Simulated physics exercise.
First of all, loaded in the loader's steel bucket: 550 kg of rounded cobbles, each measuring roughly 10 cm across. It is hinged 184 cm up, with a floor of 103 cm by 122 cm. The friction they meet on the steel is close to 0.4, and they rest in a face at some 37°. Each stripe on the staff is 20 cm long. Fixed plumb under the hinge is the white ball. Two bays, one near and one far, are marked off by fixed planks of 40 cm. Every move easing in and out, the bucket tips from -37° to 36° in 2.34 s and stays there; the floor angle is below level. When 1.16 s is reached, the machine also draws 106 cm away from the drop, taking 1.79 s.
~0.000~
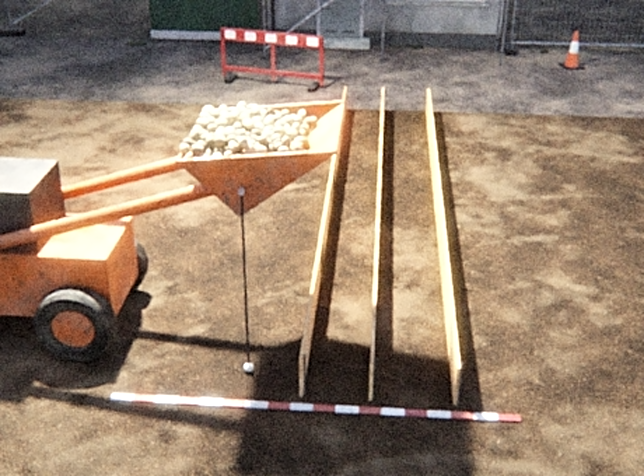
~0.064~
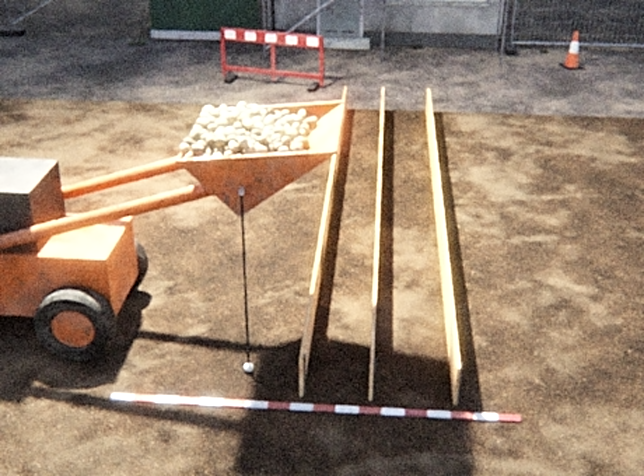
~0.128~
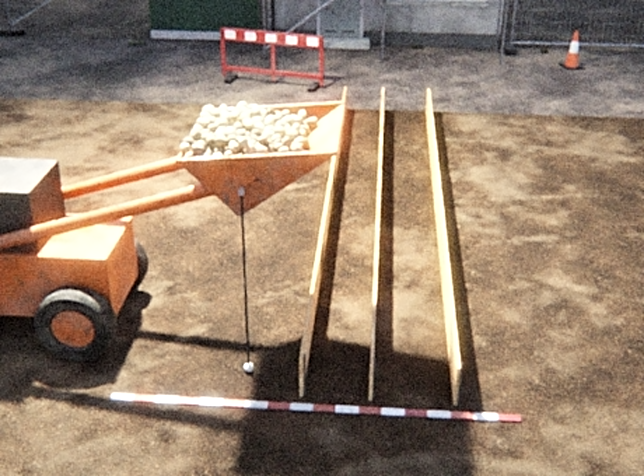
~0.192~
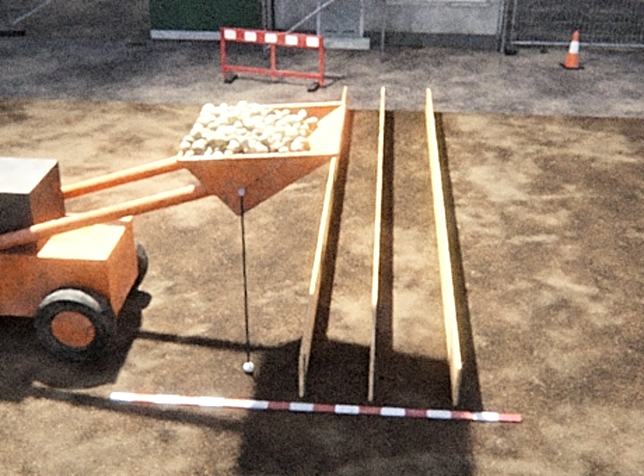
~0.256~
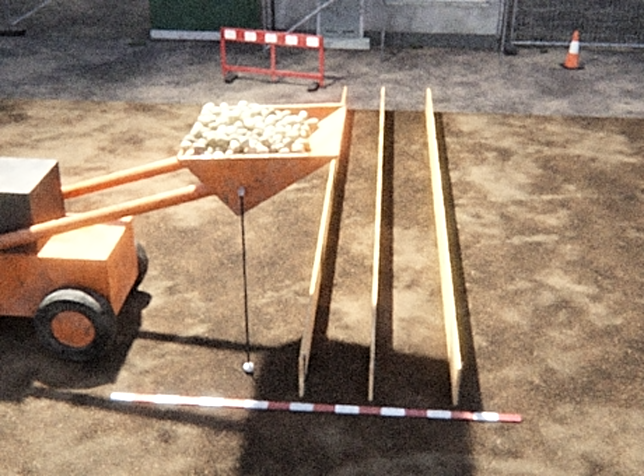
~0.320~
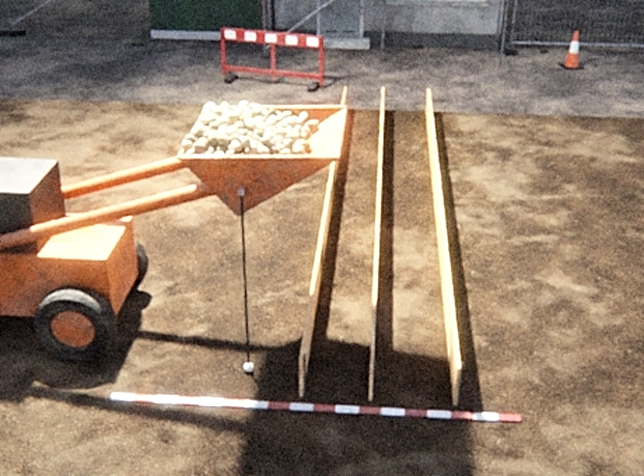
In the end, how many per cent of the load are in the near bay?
Roughly 35 per cent ends up in the near bay.
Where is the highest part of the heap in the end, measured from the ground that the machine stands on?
Near 34 cm up from the ground.
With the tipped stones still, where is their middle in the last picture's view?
Their middle lands near (290, 328).
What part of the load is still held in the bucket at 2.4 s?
15%, roughly.
After 1.8 s the floor is at 25°; 86 % in the bucket, 5 % short of the bays, 9 % in the near bay; the foremost stones are at (334, 242).
After 2.4 s the floor is at 36°; 14 % in the bucket, 52 % short of the bays, 34 % in the near bay; the foremost stones are at (366, 345).
After 3.4 s the floor is at 36°; 0 % in the bucket, 66 % short of the bays, 34 % in the near bay; the foremost stones are at (366, 338).
After 6.2 s the floor is at 36°; 0 % in the bucket, 66 % short of the bays, 34 % in the near bay; the foremost stones are at (366, 338).
